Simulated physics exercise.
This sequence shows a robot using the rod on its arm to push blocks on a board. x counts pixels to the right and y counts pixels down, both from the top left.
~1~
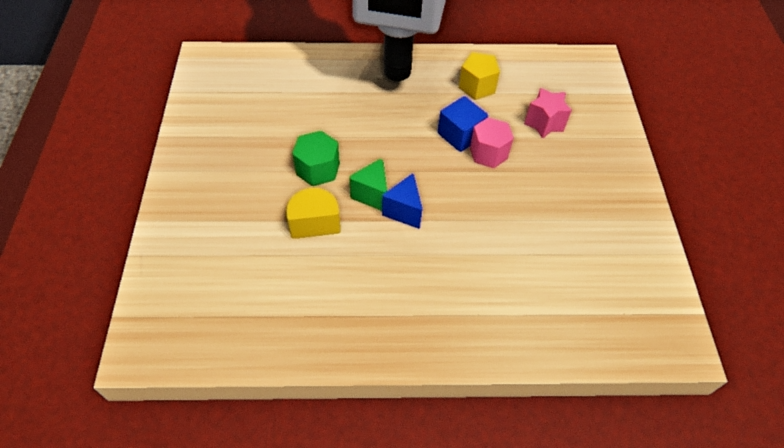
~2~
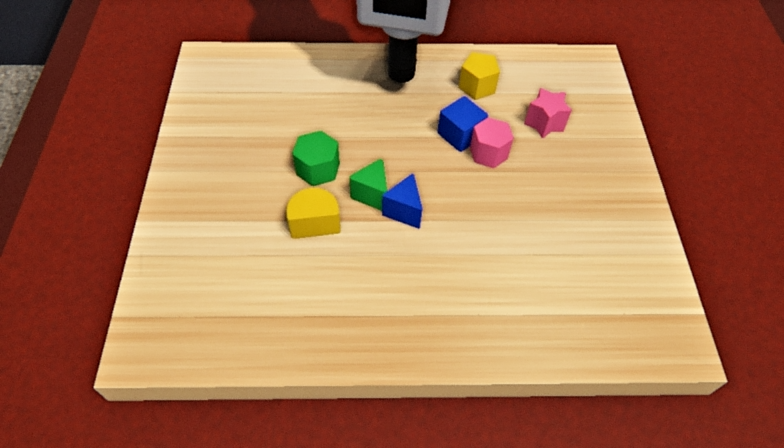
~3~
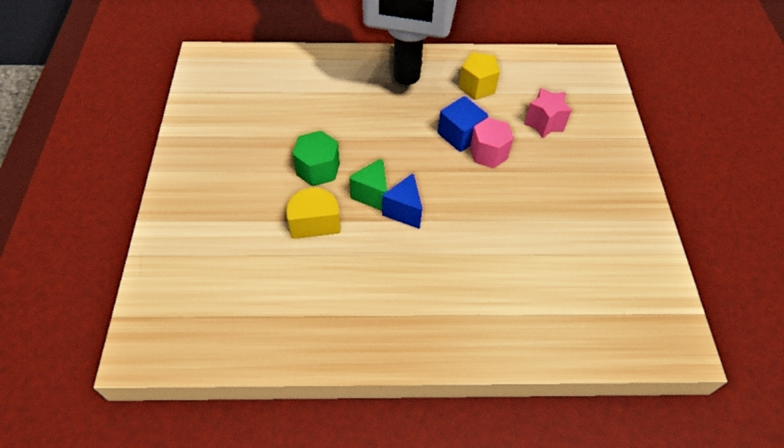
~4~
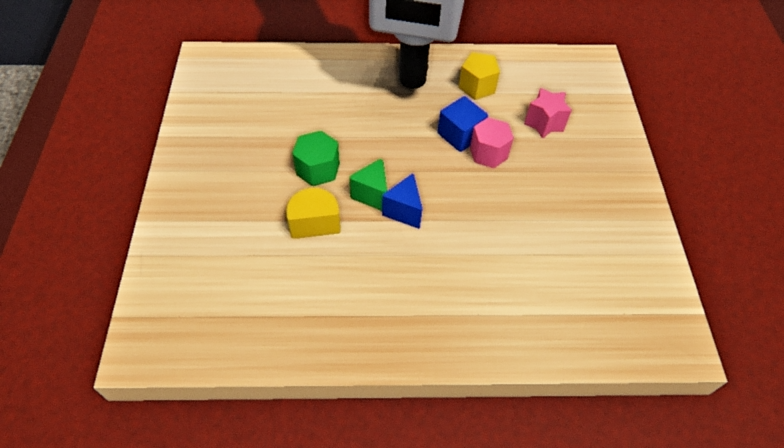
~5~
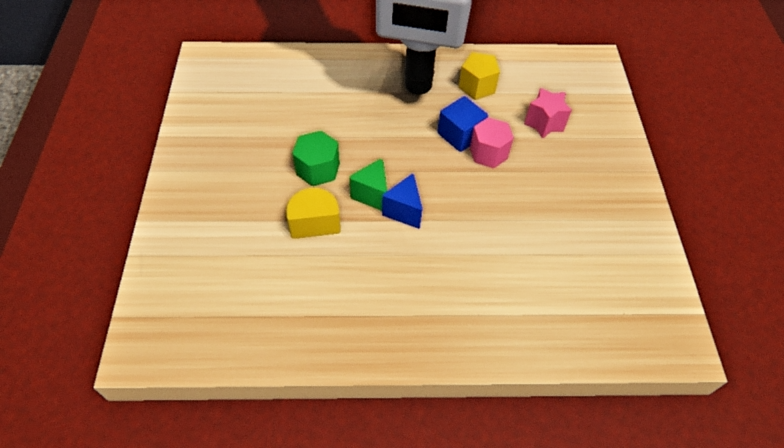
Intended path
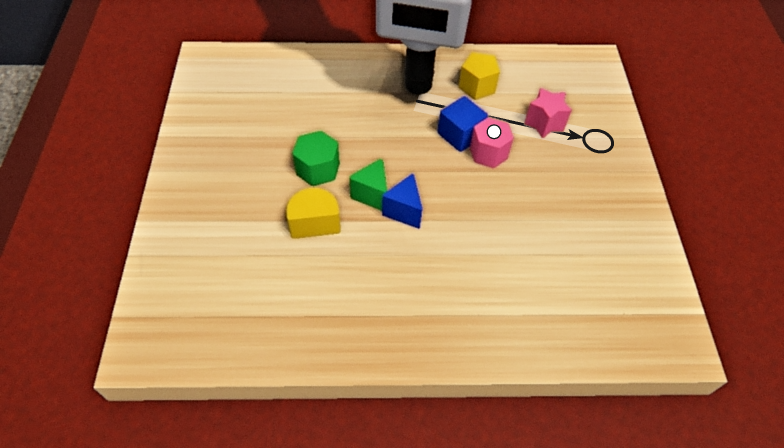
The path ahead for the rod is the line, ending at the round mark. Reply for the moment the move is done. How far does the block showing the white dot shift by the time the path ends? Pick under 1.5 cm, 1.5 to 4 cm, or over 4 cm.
The answer is 1.5 to 4 cm.
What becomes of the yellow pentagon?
By the last moment, the yellow pentagon will still be in its place.
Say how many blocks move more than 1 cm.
Going by the path, three or more blocks will move.
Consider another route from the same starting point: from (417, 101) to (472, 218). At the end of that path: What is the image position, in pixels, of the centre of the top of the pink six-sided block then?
The top centre is at (520, 137).
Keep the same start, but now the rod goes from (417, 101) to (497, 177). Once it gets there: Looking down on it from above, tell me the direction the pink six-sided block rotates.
Prediction: Counterclockwise.
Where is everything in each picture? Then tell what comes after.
Rod's lower end (398, 73); blue square piece (464, 113); yellow pentagon (482, 64); pink six-sided block (494, 132); pink star-shaped block (552, 101), in the first frame.
Rod (402, 74); blocks still, in the second frame.
Rod (407, 77); blocks still, in the third frame.
Rod (413, 80); blocks still, in the fourth frame.
Rod (418, 86); blue square piece (464, 113); yellow pentagon (482, 64); pink six-sided block (494, 132); pink star-shaped block (552, 101), in the fifth frame.
Drawn move, straight from (417, 101) to (598, 141); the dot is on the pink six-sided block.
On the path given first. One third of the way, rod (479, 99); blue square piece (476, 116), turned 35° clockwise; pink six-sided block (499, 144).
Two thirds of the way, rod (541, 113); blue square piece (481, 117), turned 55° clockwise; pink six-sided block (500, 148); pink star-shaped block (575, 101), turned 25° anticlockwise.
At the end, rod (605, 126); blue square piece (481, 117), turned 55° clockwise; yellow pentagon still; pink six-sided block (500, 148); pink star-shaped block (610, 99), turned 105° anticlockwise.
